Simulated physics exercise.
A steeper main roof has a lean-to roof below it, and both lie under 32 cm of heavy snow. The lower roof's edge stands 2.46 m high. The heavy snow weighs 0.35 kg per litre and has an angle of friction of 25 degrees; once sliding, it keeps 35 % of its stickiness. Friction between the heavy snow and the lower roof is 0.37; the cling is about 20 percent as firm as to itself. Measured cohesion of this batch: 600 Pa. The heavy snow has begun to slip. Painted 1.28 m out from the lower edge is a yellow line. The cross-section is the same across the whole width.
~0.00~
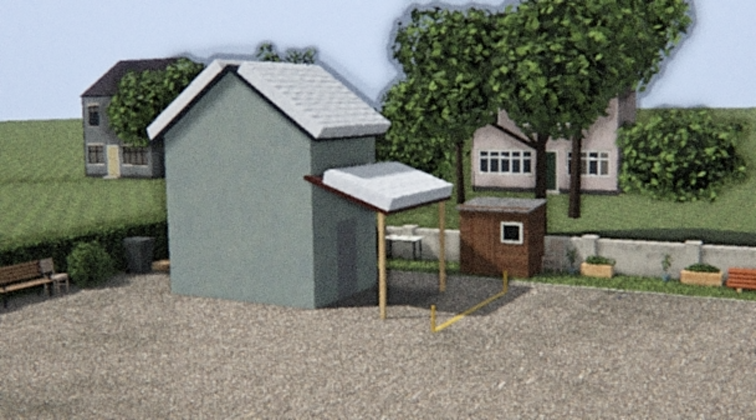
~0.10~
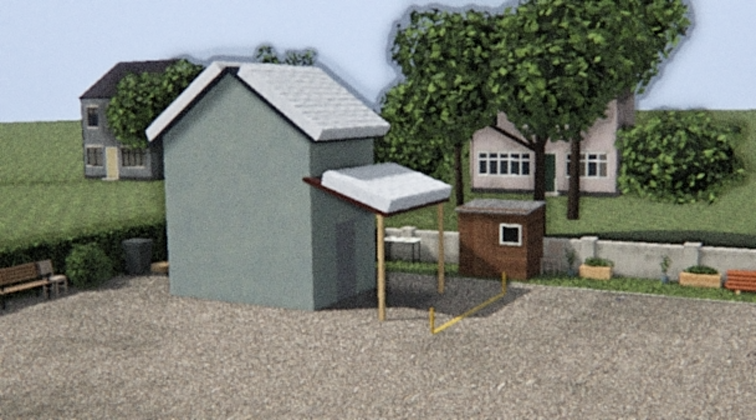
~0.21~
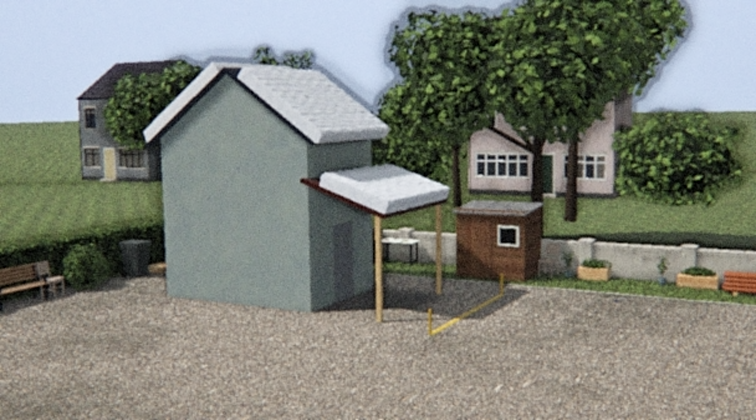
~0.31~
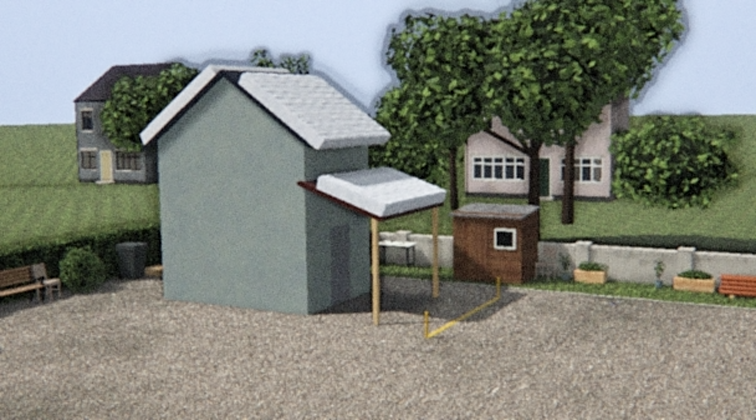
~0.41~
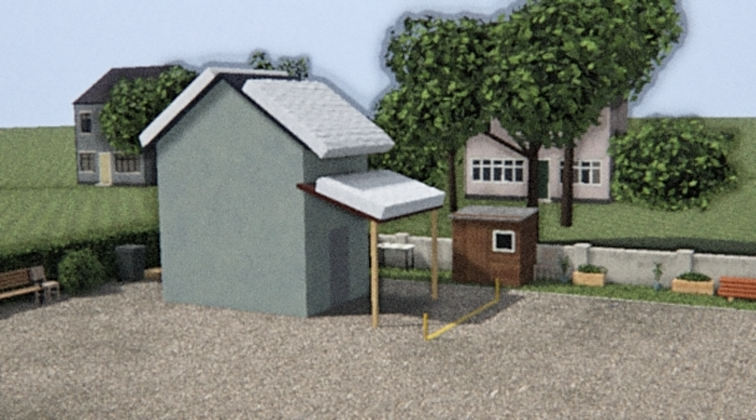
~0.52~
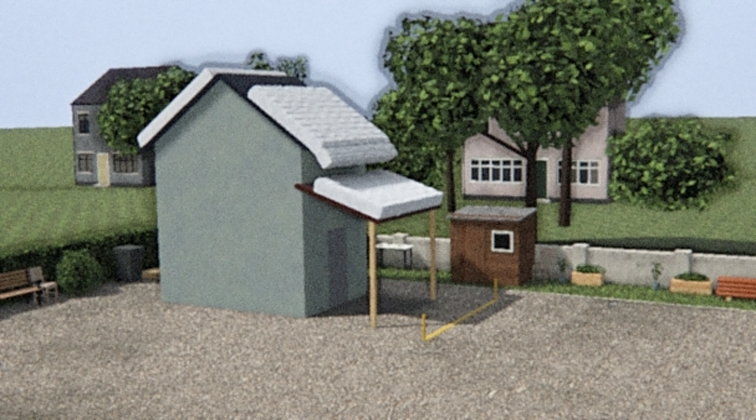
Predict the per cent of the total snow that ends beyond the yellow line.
60 per cent.
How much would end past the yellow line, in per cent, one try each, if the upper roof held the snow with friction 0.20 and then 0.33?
Respectively 55 percent and 50 percent.
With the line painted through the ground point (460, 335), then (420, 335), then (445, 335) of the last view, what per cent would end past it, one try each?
I'd guess near 45 %, then near 70 %, and near 55 % on the last try.
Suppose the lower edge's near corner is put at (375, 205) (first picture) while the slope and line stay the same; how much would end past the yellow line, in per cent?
Share past the line: Close to 55 %.
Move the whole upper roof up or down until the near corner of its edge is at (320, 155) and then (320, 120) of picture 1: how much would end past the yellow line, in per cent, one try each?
55 %, then 60 %.
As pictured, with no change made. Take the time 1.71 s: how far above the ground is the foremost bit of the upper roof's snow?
0.6 m, more or less.
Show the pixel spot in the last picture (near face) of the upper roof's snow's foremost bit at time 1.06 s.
It lies at around (383, 197) in the last picture.
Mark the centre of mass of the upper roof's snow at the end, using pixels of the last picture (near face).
Around (474, 325).
After 1.06 s, none is below the lower edge and 0 % is past the line.
After 1.71 s, 56 % is below the lower edge and 36 % is past the line.
After 2.35 s, 78 % is below the lower edge and 59 % is past the line.
After 3.00 s, 82 % is below the lower edge and 60 % is past the line.
After 3.70 s, at the end, 82 % is below the lower edge and 60 % is past the line.
